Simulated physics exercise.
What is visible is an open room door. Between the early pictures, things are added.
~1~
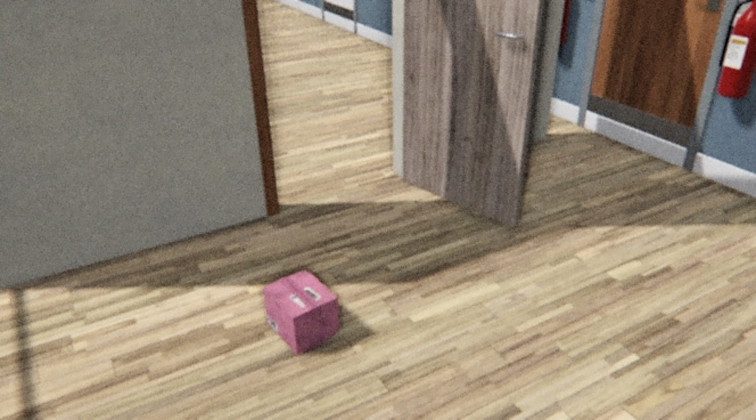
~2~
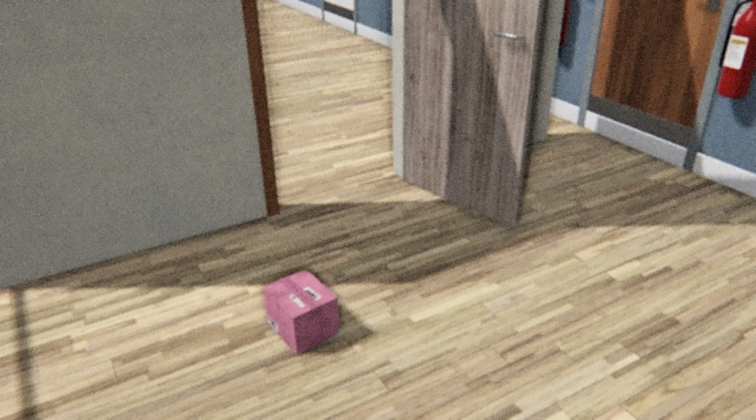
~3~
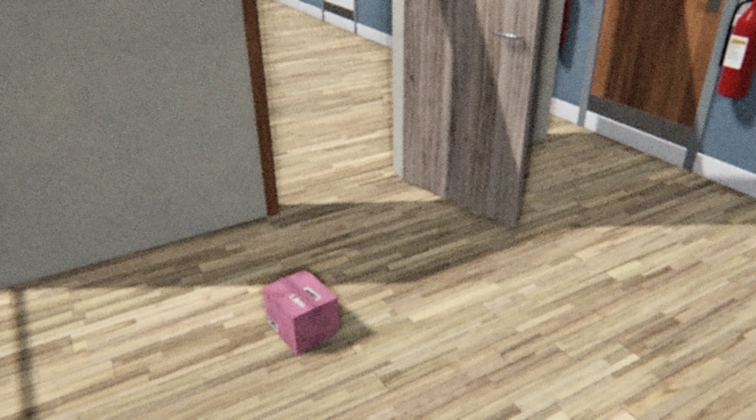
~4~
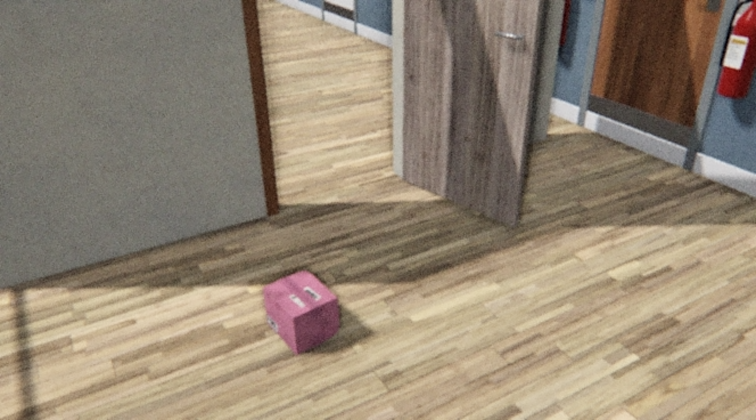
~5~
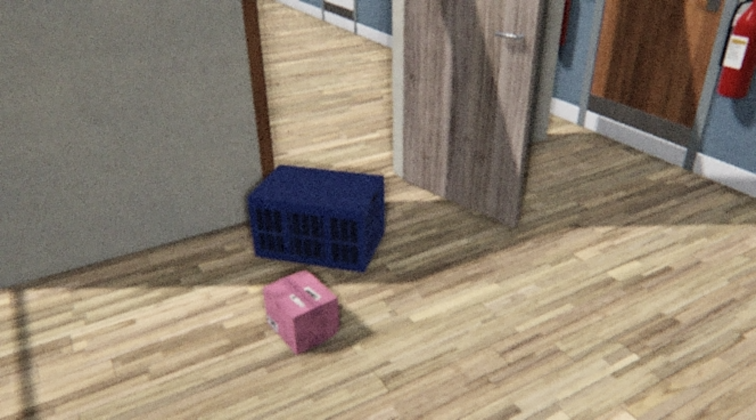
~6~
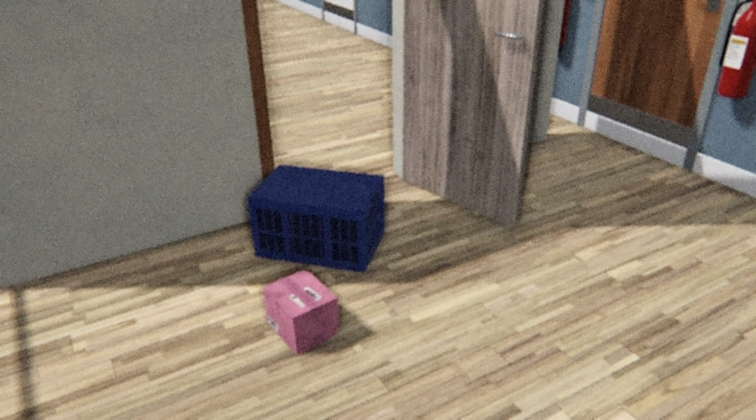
Pink parcel sitting on a wooden floor near a wide-open door, a blue crate suddenly appearing behind it, everything else still.
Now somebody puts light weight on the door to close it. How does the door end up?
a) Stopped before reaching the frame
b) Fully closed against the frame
Answer: A.
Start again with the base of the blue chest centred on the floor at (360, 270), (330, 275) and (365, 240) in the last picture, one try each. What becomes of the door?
In the first case it swings home; in the second case it swings home; in the third case it gets caught partway.
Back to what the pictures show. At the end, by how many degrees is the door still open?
Near 45° open.
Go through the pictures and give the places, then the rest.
Door wide open and still; pink parcel (301, 310), in the first frame.
Door wide open and still; pink parcel (301, 310), in the second frame.
Door wide open and still; pink parcel (301, 310), in the third frame.
Door wide open and still; pink parcel (301, 310), in the fourth frame.
Door wide open and still; pink parcel (301, 310), in the fifth frame.
Door wide open and still; blue chest (320, 216); pink parcel (301, 310), in the sixth frame.
Then, 0.70 s past the last view, open by 86°.
Then, 1.20 s past the last view, open by 59°.
Finally, open by 47°; both still in place. Final places as the last picture's camera would see them, blue chest near (315, 216).
